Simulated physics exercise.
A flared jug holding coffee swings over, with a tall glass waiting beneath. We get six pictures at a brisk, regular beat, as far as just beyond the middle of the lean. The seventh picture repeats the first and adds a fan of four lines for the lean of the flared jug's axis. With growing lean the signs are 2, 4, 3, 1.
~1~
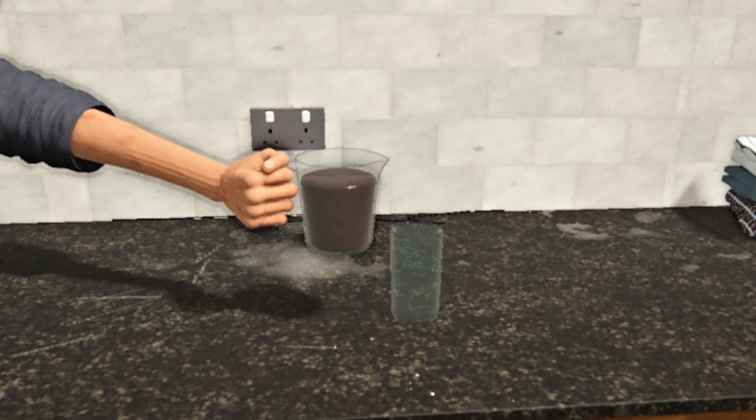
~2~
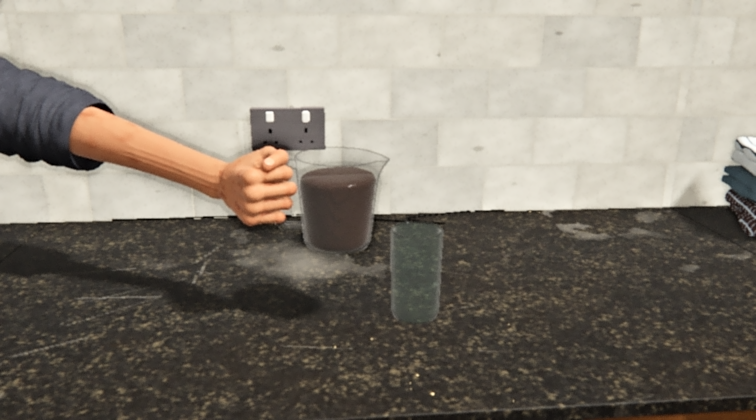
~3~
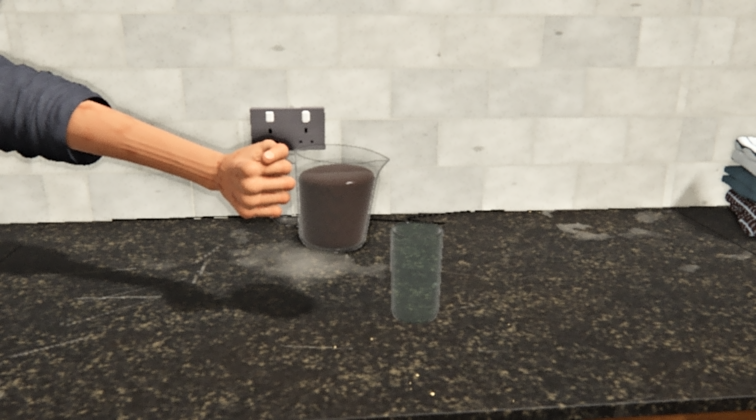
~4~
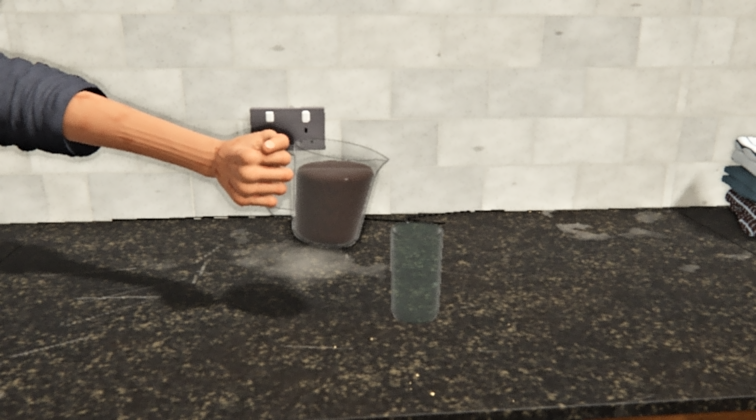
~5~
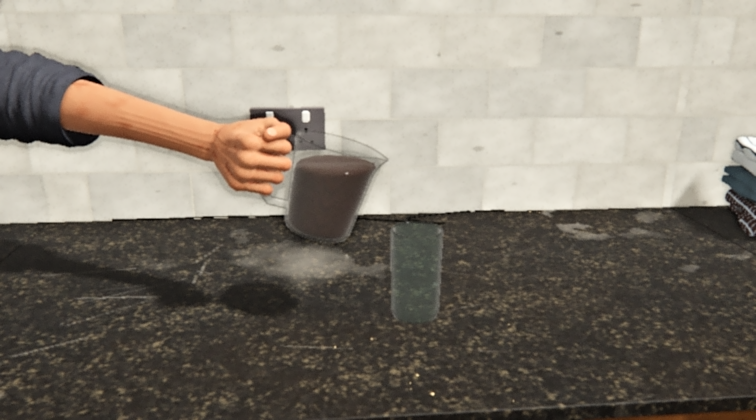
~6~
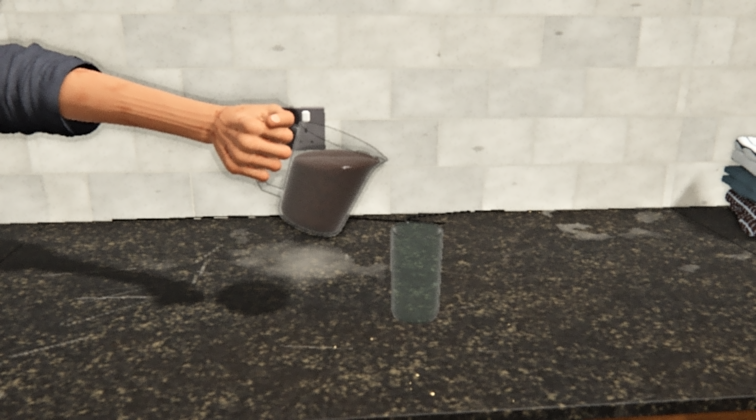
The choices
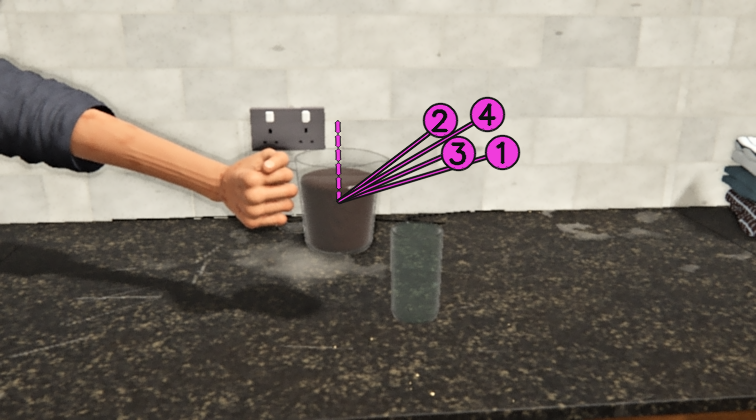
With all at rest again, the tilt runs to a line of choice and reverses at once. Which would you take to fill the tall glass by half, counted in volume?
The answer is line 2.
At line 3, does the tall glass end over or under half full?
Over half.
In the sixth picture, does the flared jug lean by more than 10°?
Yes, it does.
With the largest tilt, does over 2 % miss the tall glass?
Yes, it does.
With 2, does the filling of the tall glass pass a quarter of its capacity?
Yes.
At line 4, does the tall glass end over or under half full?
Over.
On the marked copy, 1 at (485, 157); 2 at (428, 133); 3 at (441, 156); 4 at (473, 123).
With 1, the tall glass ends with about 79 % of what it can hold; 25 % of the coffee is spilt.
With 2, the tall glass ends with about 52 % of what it can hold.
With 3, the tall glass ends with about 80 % of what it can hold; 11 % of the coffee is spilt.
With 4, the tall glass ends with about 71 % of what it can hold.
